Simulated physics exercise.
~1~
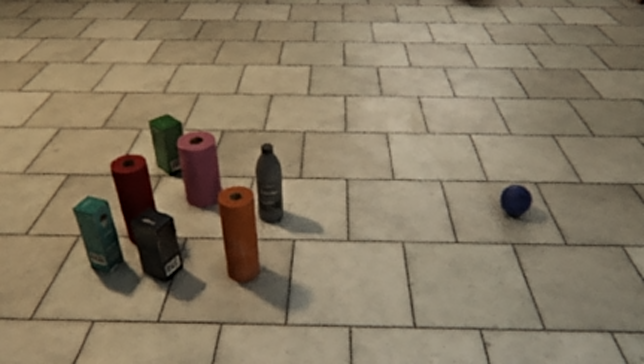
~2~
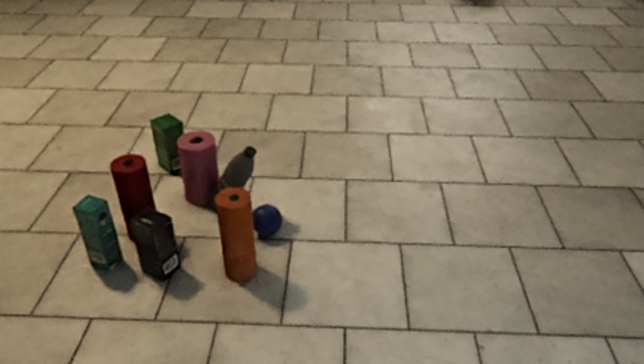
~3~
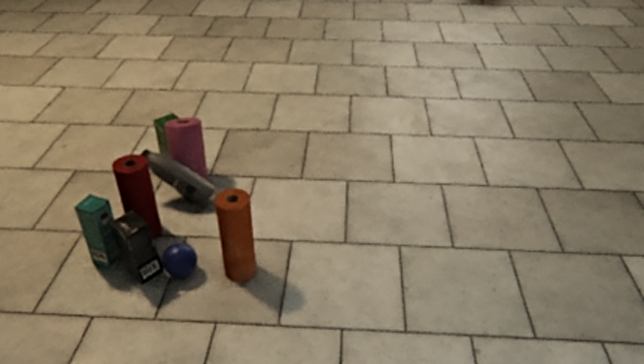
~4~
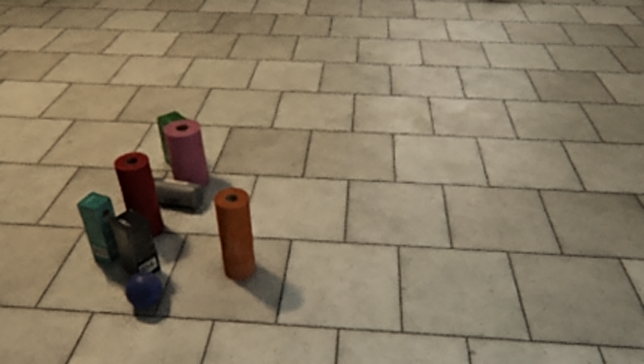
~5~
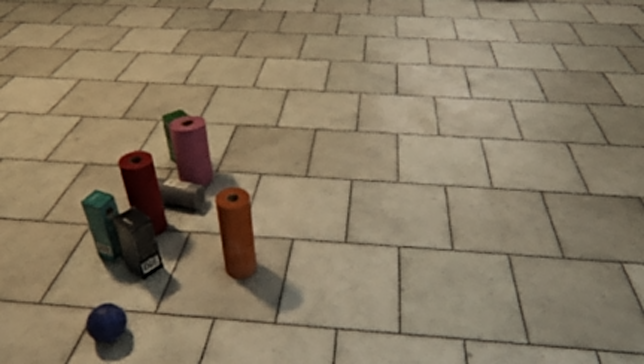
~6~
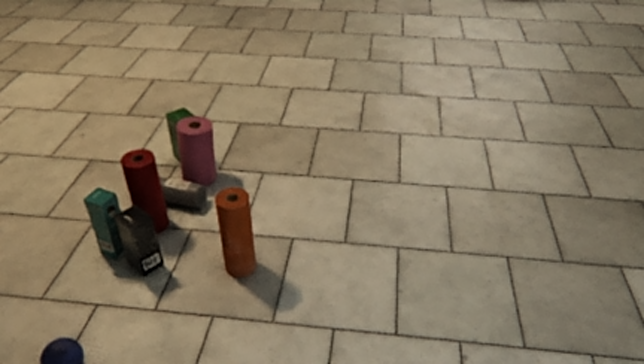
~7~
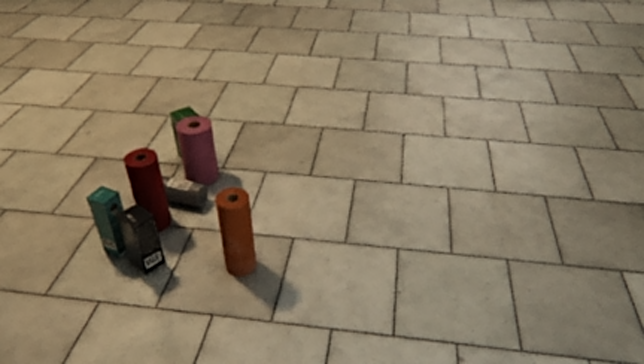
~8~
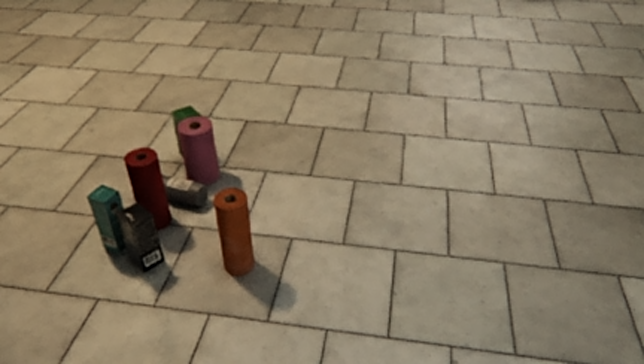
On a tiled floor, a blue ball rolling left into upright rolls, cartons and a grey bottle, toppling only the bottle.
